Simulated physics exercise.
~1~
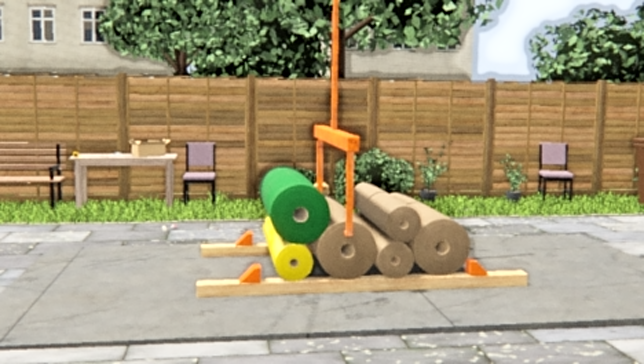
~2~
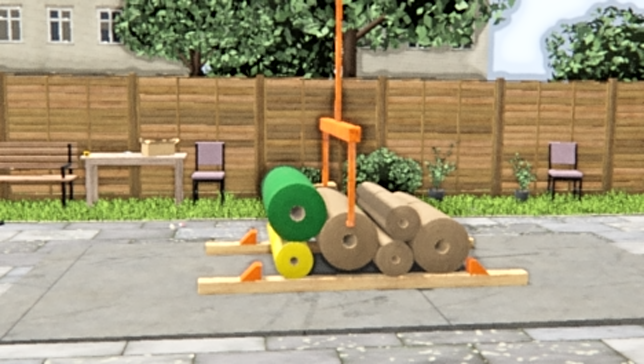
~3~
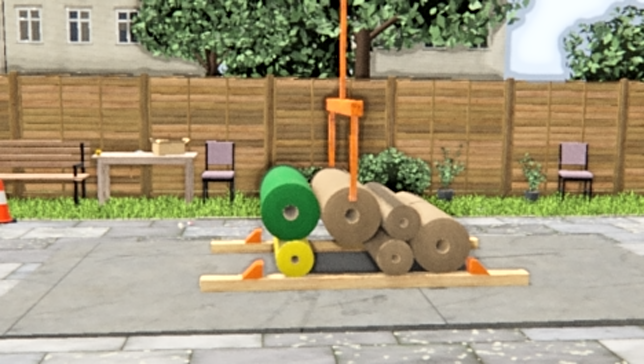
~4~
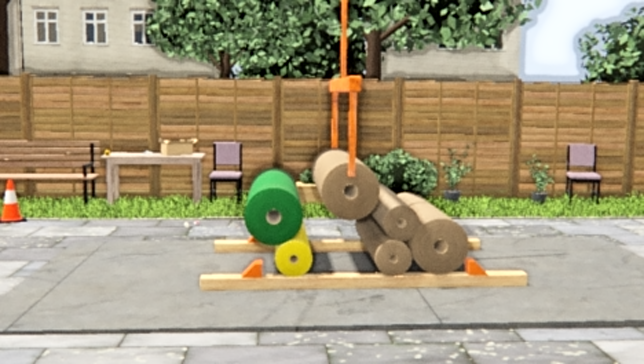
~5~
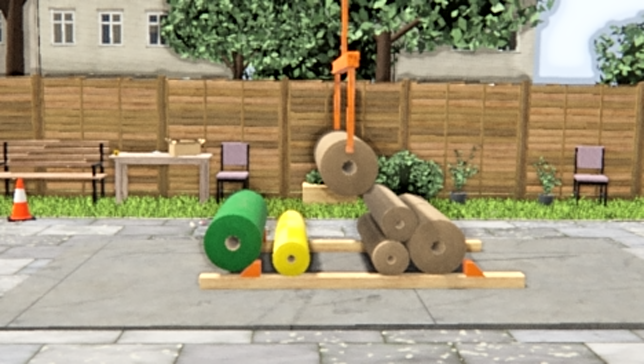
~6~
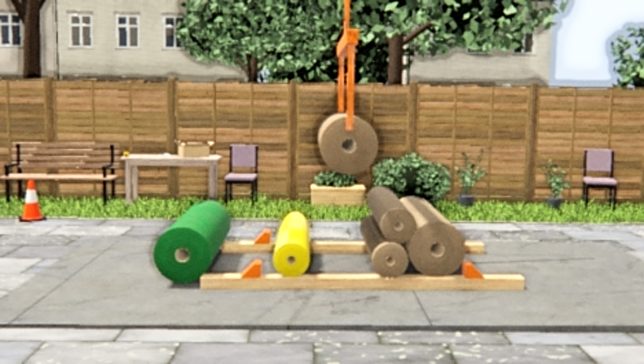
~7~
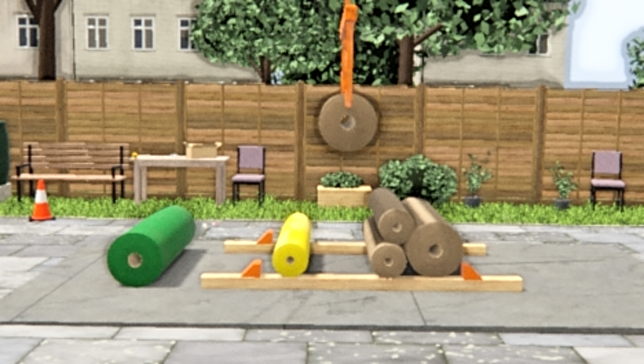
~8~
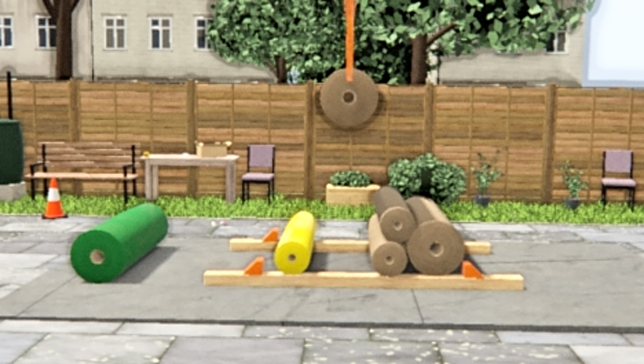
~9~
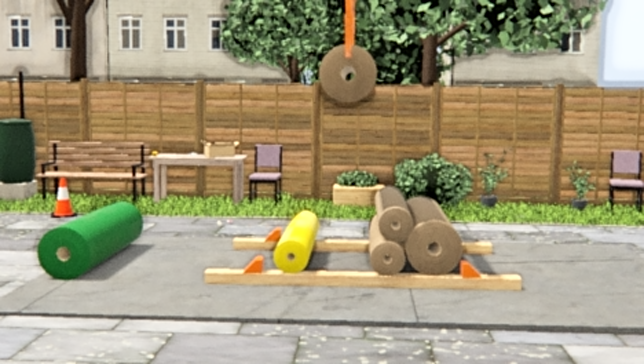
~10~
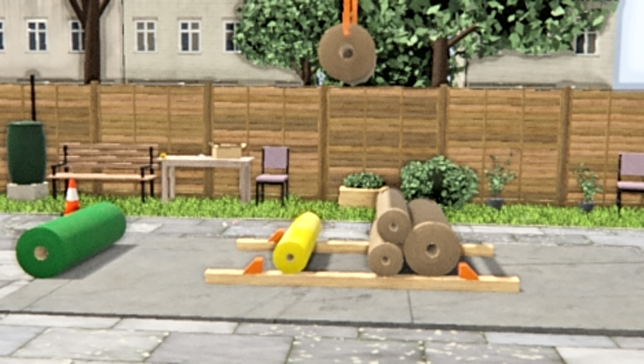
Brown roll being hoisted from a stack, the green roll dropping left and rolling off the timber bearers while yellow stays put.
